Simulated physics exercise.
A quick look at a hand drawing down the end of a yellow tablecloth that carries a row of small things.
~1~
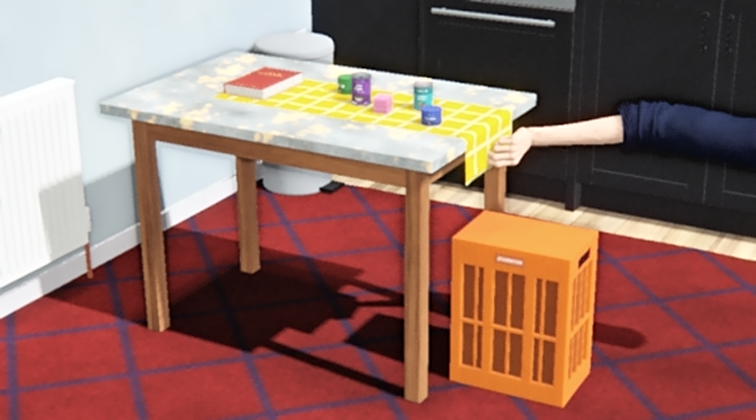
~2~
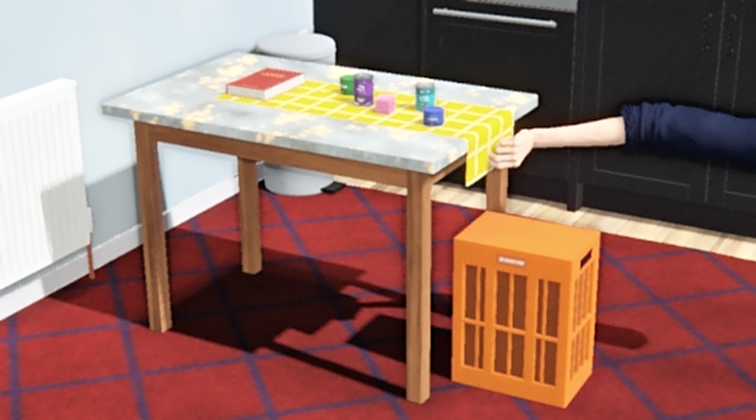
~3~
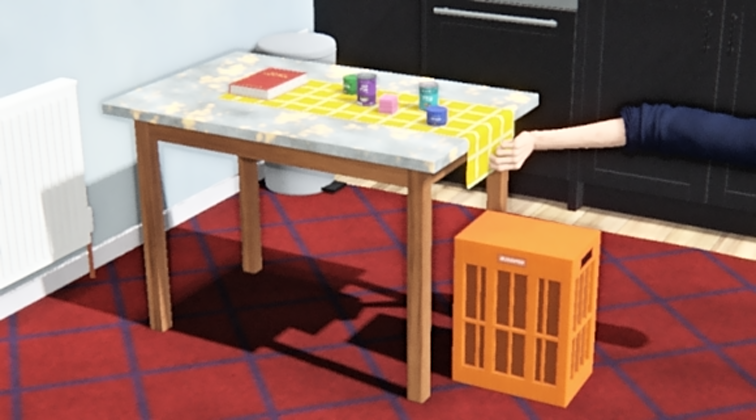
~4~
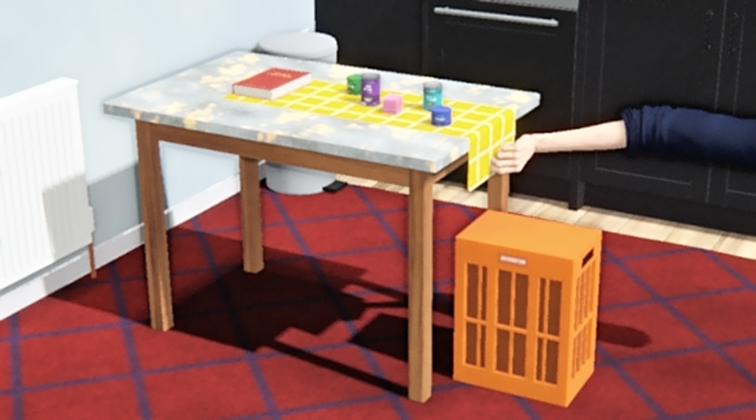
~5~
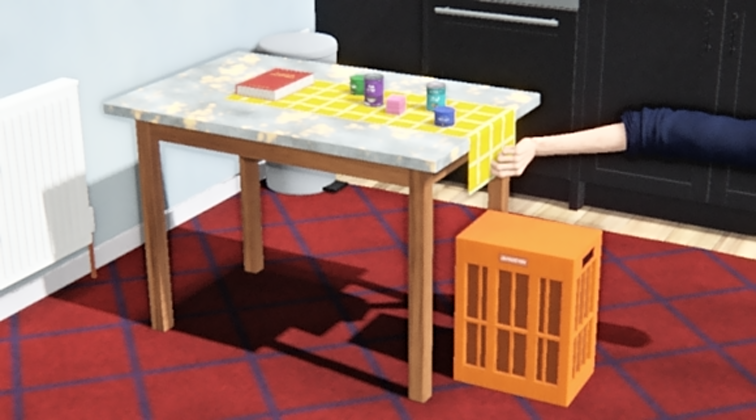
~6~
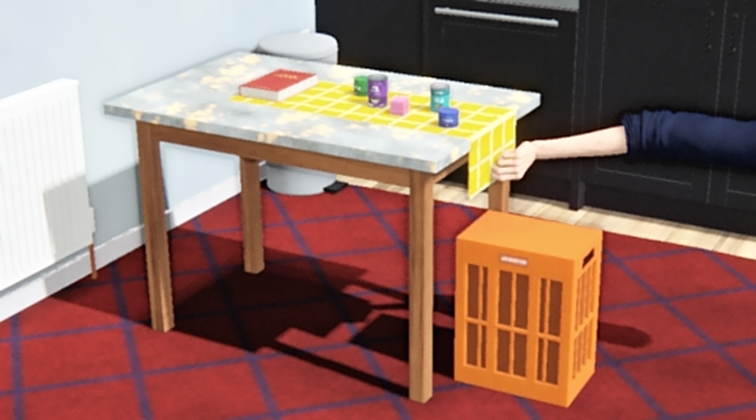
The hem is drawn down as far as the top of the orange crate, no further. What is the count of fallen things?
The count of fallen things is one.
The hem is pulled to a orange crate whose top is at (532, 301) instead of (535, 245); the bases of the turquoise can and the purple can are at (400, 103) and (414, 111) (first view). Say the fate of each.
The turquoise can is carried off; the purple can goes over.
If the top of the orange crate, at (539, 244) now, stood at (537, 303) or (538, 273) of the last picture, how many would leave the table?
Then 3 and 2.
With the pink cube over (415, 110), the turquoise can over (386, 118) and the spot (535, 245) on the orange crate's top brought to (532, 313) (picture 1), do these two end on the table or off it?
The pink cube falls; the turquoise can goes over.
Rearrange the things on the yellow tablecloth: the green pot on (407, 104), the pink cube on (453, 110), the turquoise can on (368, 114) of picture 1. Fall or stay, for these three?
The green pot survives; the pink cube is carried off; the turquoise can holds on.
Early on, hem near (492, 198); all still up.
Midway, hem on the crate; blue pot gone.
Finally, hem on the crate; blue pot gone. It carries off one.
